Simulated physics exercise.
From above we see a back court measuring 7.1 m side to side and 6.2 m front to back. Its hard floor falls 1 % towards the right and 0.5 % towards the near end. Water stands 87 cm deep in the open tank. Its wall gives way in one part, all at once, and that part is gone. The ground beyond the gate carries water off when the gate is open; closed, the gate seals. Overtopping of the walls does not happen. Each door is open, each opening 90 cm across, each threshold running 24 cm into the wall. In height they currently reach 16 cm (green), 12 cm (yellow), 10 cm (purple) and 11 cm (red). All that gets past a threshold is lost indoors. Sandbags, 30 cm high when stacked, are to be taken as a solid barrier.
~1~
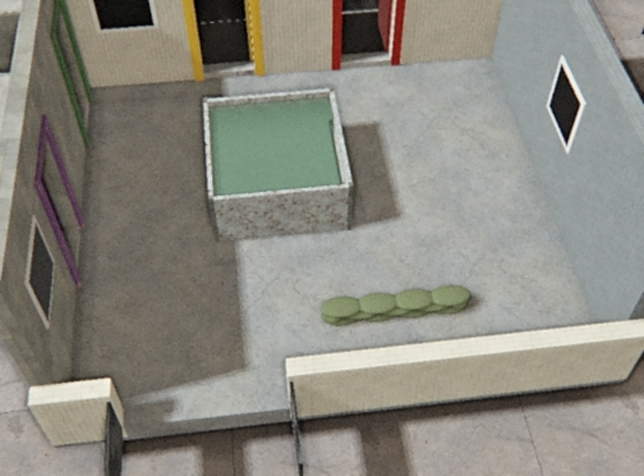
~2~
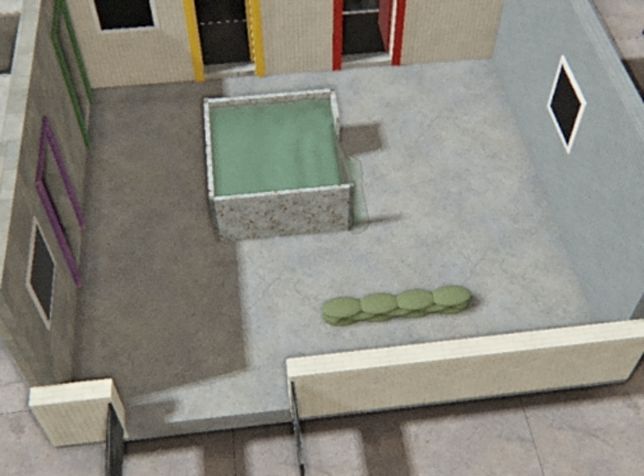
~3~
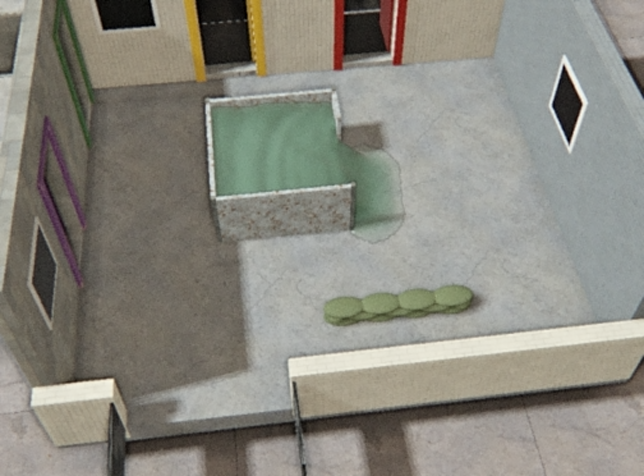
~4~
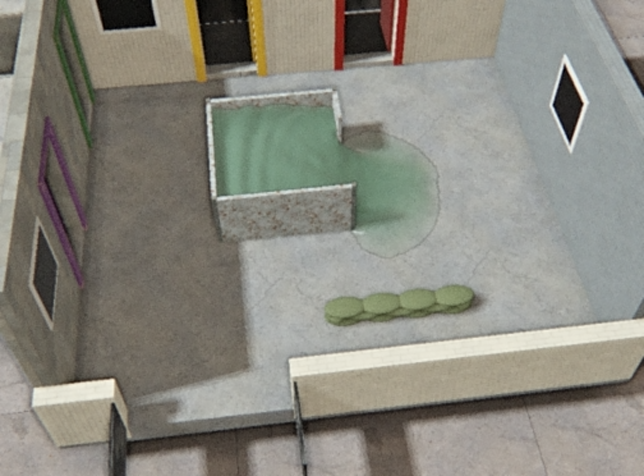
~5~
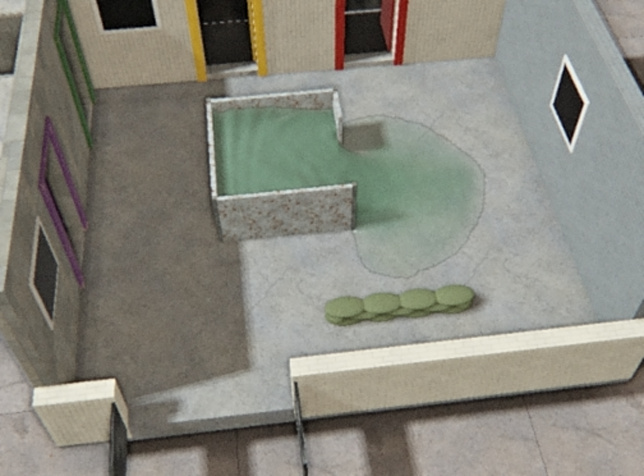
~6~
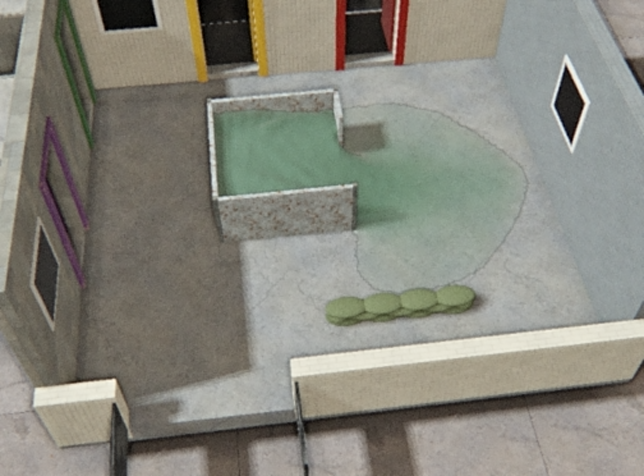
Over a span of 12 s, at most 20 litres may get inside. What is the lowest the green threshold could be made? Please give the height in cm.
Around 8 cm high.
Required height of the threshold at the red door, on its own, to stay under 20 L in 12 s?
The red door needs around 4.5 cm.
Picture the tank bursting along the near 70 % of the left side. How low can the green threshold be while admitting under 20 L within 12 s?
You'd want it roughly 12.5 centimetres tall.
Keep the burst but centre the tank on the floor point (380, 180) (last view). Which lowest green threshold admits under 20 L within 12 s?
I'd put it at close to 8.0 cm.
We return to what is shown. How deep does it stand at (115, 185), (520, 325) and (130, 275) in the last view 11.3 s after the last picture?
Going through the spots in order gives 8, 10 and 7 centimetres.
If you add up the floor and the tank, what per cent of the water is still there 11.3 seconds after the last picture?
Close to 92 in a hundred.
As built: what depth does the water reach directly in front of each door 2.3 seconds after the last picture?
Green door 0 cm, yellow door 0 cm, purple door 0 cm, red door 9 cm.
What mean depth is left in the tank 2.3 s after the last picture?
It averages close to 25 centimetres.
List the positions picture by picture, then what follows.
In the first frame, the open tank at (275, 145) is whole and still, 87 cm deep; the green door at (74, 76) is dry.
In the second frame, water pours out at (341, 180) and has run 0.3 m, to (358, 171); about 11 cm deep outside, 87 cm at the back.
In the third frame, the gap is at (343, 181), the front 0.9 m out at (396, 182); the back of the open tank holds 86 cm.
In the fourth frame, the front is at (433, 173), 1.5 m from the gap at (344, 182); 2.7 m2 of floor is wet, 80 cm left at the back.
In the fifth frame, the gap is at (344, 182), the front 2.1 m out at (479, 186); the back of the open tank holds 73 cm.
In the sixth frame, the front is at (522, 185), 2.8 m from the gap at (345, 183); 7.5 m2 of floor is wet, 74 cm left at the back; 4.1 m in a straight line remain to the green door at (78, 77).
Then, 0.7 s after the last picture water covers 30 % of the floor, deepest (44 cm) near (545, 195); it has not reached the green door.
Then, 2.3 s after the last picture water covers 45 % of the floor, deepest (42 cm) near (608, 356); it has not reached the green door.
Then, 11.3 s after the last picture water covers 95 % of the floor, deepest (11 cm) near (595, 358); 8 cm at the green door, 0 litres in over its 16 cm threshold.
At the green door as built, the water peaked near 13 cm, 5.1 s after the last picture.
With a threshold of 7 cm, 35 litres would have come in within the 12 s; with 9.5 cm, 9 litres. So under 20 litres takes about 8 cm.
